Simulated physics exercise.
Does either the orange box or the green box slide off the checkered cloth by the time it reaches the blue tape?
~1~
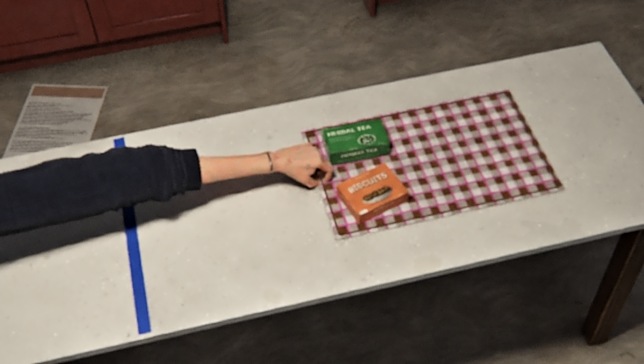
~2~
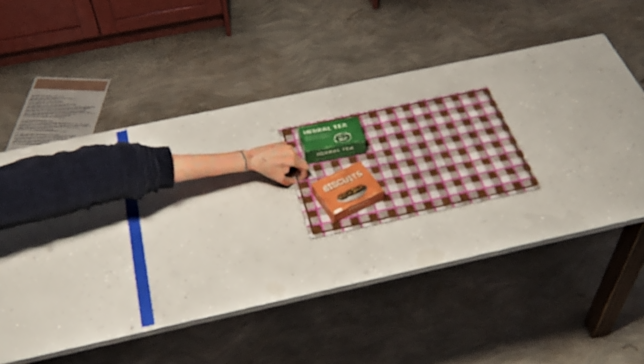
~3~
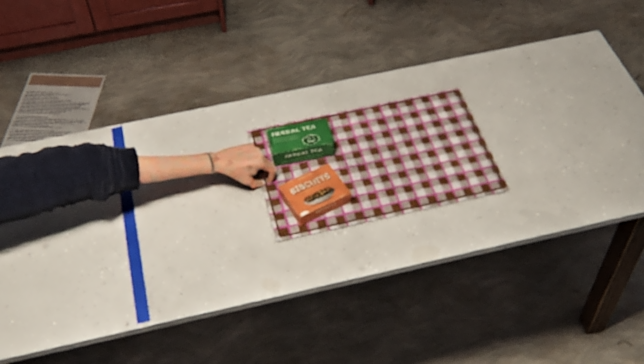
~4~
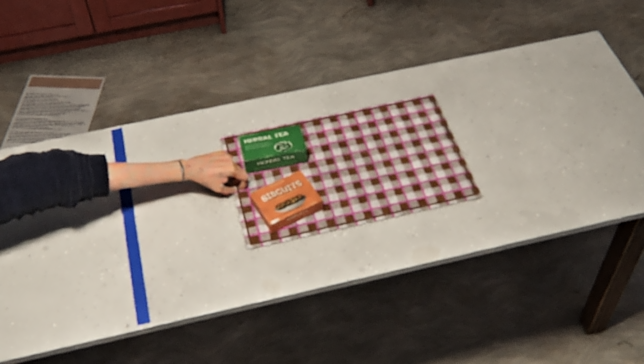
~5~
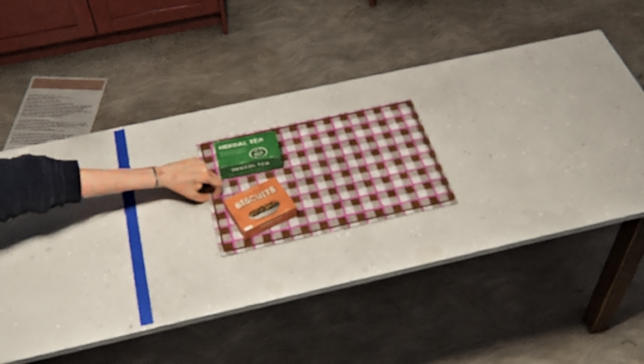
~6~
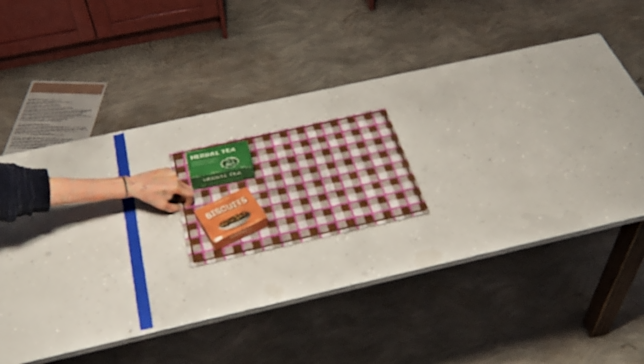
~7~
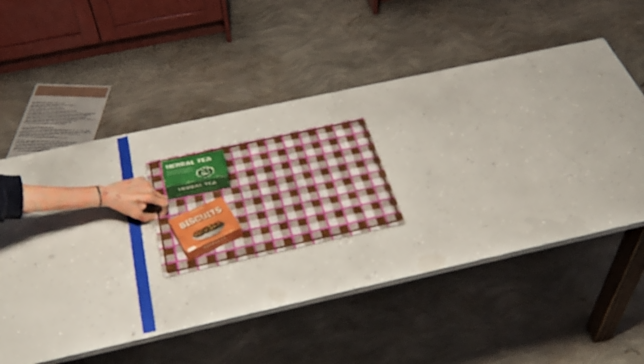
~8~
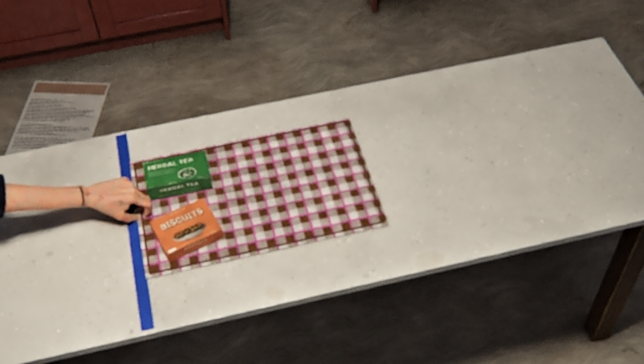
No, neither box slides off. The orange box and the green box are both still on the cloth when its edge is at the blue tape.
